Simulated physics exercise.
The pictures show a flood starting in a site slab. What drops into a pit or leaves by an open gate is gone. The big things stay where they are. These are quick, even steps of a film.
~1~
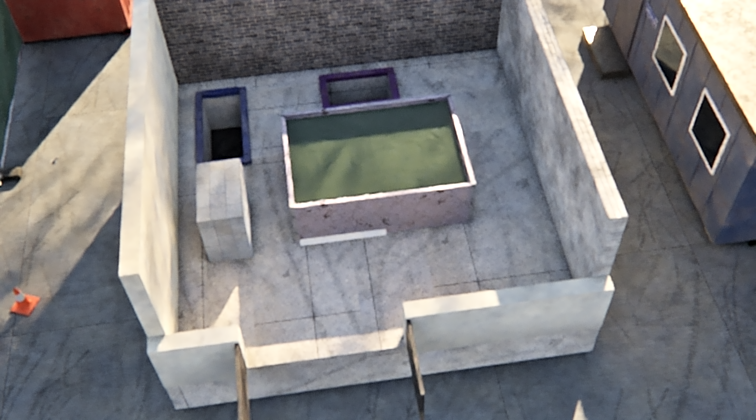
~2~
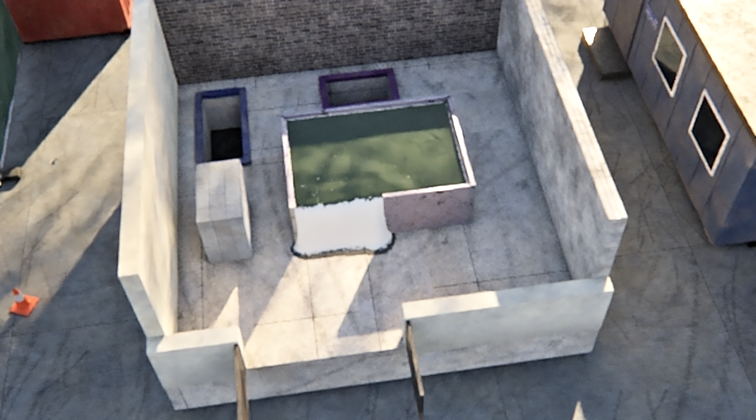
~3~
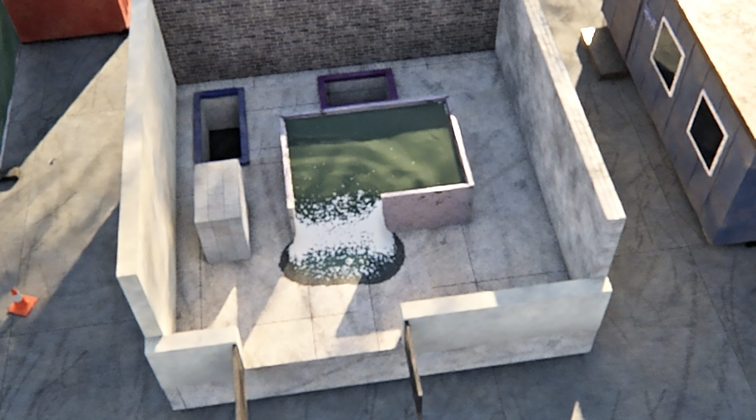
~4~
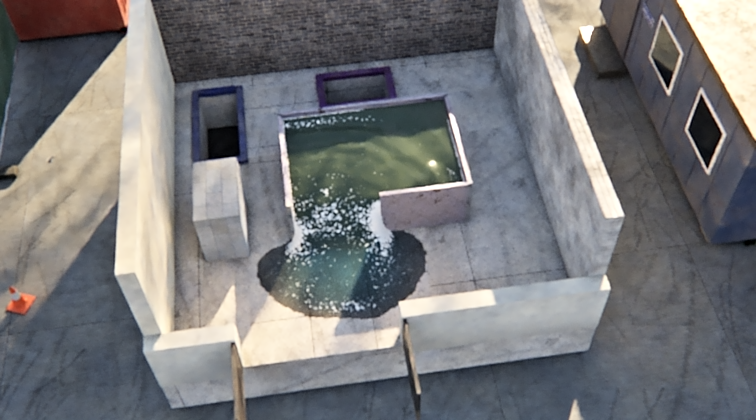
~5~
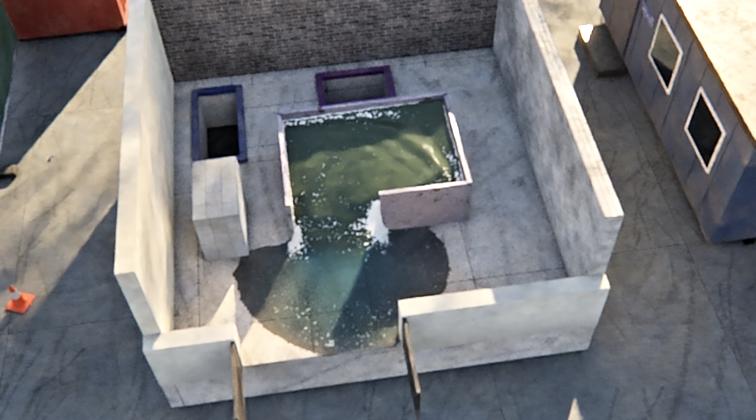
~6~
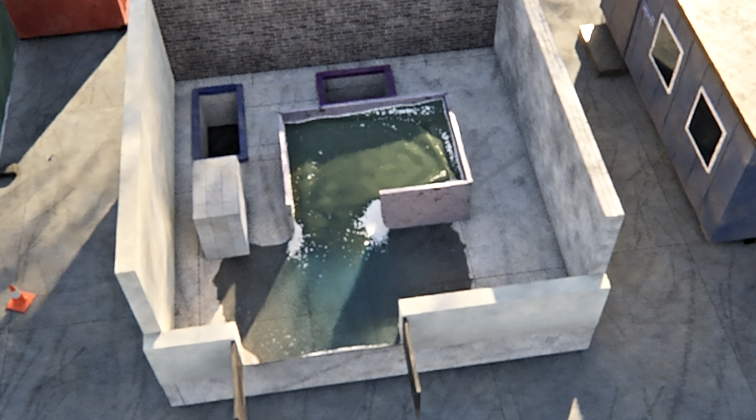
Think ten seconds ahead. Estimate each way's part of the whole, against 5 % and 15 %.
In the end: The gate takes over 15 %; the blue pit takes under 5 %; the purple pit takes under 5 %.
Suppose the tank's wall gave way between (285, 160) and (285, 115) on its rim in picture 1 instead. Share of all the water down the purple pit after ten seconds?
Per cent: Purple 4.
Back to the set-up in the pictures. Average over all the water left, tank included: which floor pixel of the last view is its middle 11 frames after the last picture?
At about (360, 218).
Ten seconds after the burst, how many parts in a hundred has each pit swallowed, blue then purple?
In turn 0 and 0 per cent.
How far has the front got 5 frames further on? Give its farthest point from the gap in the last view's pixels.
Around (568, 306).
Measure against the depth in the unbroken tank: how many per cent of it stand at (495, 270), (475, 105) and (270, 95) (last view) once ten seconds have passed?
Roughly 2, 6 and 2 per cent, in turn.
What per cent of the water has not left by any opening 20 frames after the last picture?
Some 58 per cent.
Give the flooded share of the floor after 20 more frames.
Close to 50 %.
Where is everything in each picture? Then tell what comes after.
In the first picture, still water in the water tank at (375, 151).
In the second picture, the front is at (294, 247), out from the gap at (341, 223).
In the third picture, the front is at (389, 272), out from the gap at (339, 225).
In the fourth picture, the front is at a hidden place, out from the gap at (338, 225).
In the fifth picture, the front is at a hidden place, out from the gap at (338, 224).
In the sixth picture, the front is at a hidden place, out from the gap at (338, 223).
A moment on, water covers 30 % of the floor; the gate 12 %, the blue pit 0 %, the purple pit 0 %.
Next, water covers 35 % of the floor; the gate 26 %, the blue pit 0 %, the purple pit 0 %.
Then, water covers 50 % of the floor; the gate 41 %, the blue pit 0 %, the purple pit 0 %.
Later, water covers 75 % of the floor; the gate 57 %, the blue pit 0 %, the purple pit 0 %.
In the end, water covers 90 % of the floor; the gate 68 %, the blue pit 1 %, the purple pit 0 %.
